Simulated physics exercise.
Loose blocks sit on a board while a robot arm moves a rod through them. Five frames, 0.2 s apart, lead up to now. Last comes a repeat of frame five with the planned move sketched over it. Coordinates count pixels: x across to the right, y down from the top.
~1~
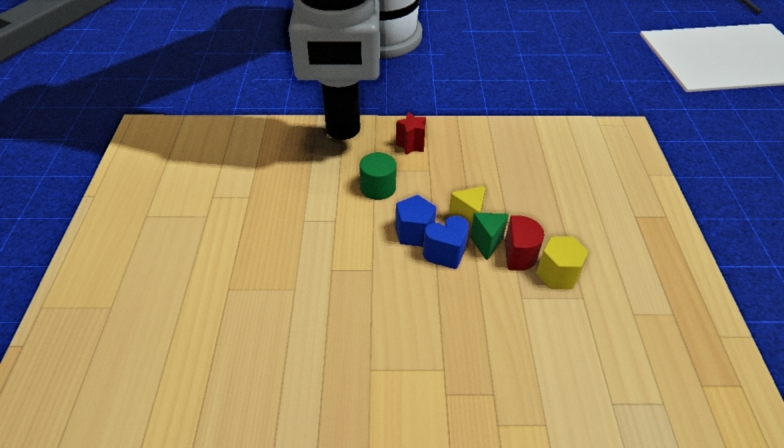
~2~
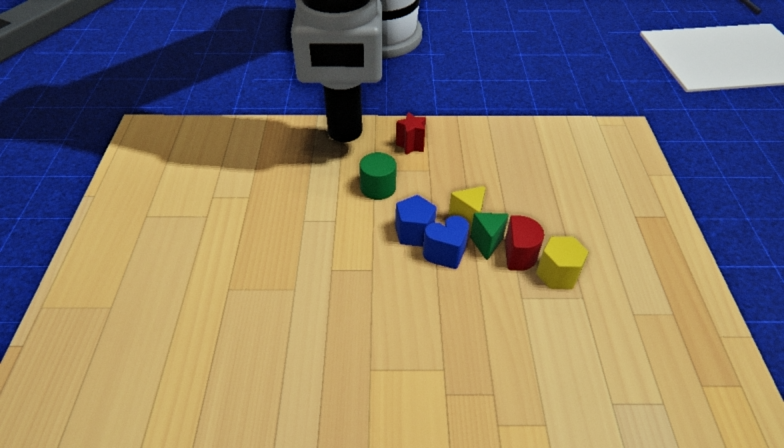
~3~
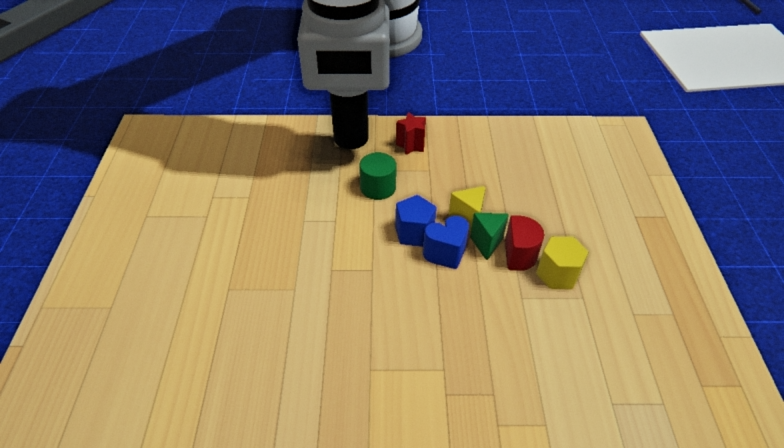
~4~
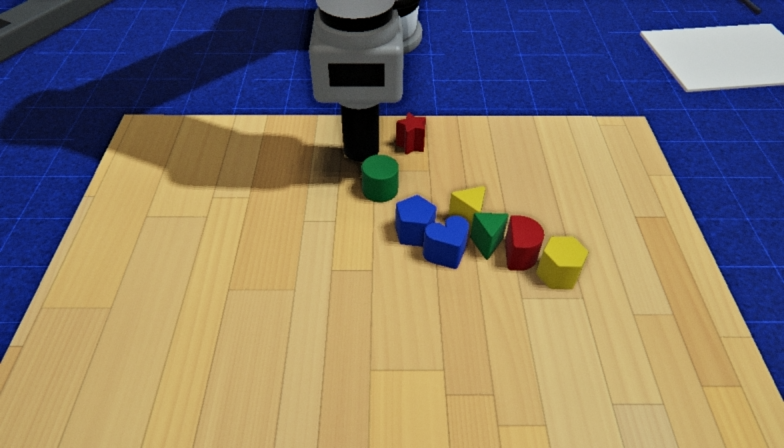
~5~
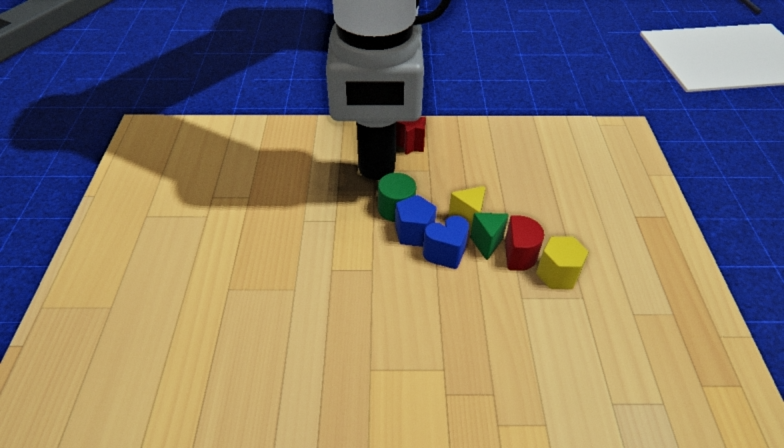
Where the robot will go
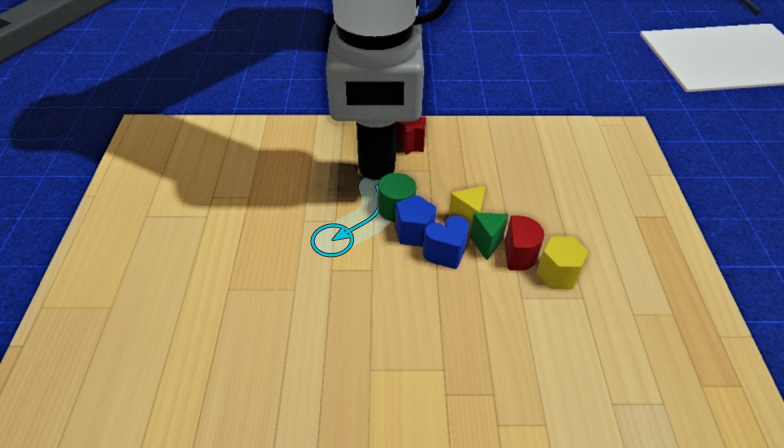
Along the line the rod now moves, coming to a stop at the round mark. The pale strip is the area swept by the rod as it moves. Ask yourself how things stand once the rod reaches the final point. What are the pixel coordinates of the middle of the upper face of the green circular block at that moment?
When the path ends, it will be at (398, 214).
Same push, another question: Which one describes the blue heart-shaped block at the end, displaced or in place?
Somewhere new.
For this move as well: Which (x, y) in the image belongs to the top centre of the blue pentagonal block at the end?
It will likely be found at (430, 234).
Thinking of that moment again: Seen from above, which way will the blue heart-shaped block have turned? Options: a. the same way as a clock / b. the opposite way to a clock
The one that fits is b, the opposite way to a clock.
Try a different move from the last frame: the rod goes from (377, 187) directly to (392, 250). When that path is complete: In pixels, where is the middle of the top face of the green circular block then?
At (421, 251).
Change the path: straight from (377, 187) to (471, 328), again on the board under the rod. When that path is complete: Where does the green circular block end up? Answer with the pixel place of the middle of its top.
At the end it should sit near (497, 344).
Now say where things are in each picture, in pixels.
The first picture shows lower end of the rod (343, 131), tops of blocks, green circular block (378, 163), red star-shaped block (413, 122), blue pentagonal block (416, 209), blue heart-shaped block (449, 230).
The second picture shows rod (345, 133), blocks as before.
The third picture shows rod (351, 140), blocks as before.
The fourth picture shows rod (362, 152), green circular block (380, 166).
The fifth picture shows rod (377, 169), green circular block (397, 185), red star-shaped block partly hidden, blue pentagonal block (416, 209), blue heart-shaped block (449, 230).
The drawn path runs from (377, 187) via (379, 208) and (359, 225), ending at (332, 240).
On the path given first. Halfway along, rod (370, 201); green circular block (401, 213); blue pentagonal block (430, 234); blue heart-shaped block (465, 243), turned 40° anticlockwise.
At the end, rod (331, 223); green circular block (398, 214); red star-shaped block not moved; blue pentagonal block (430, 234); blue heart-shaped block (465, 243), turned 45° anticlockwise.
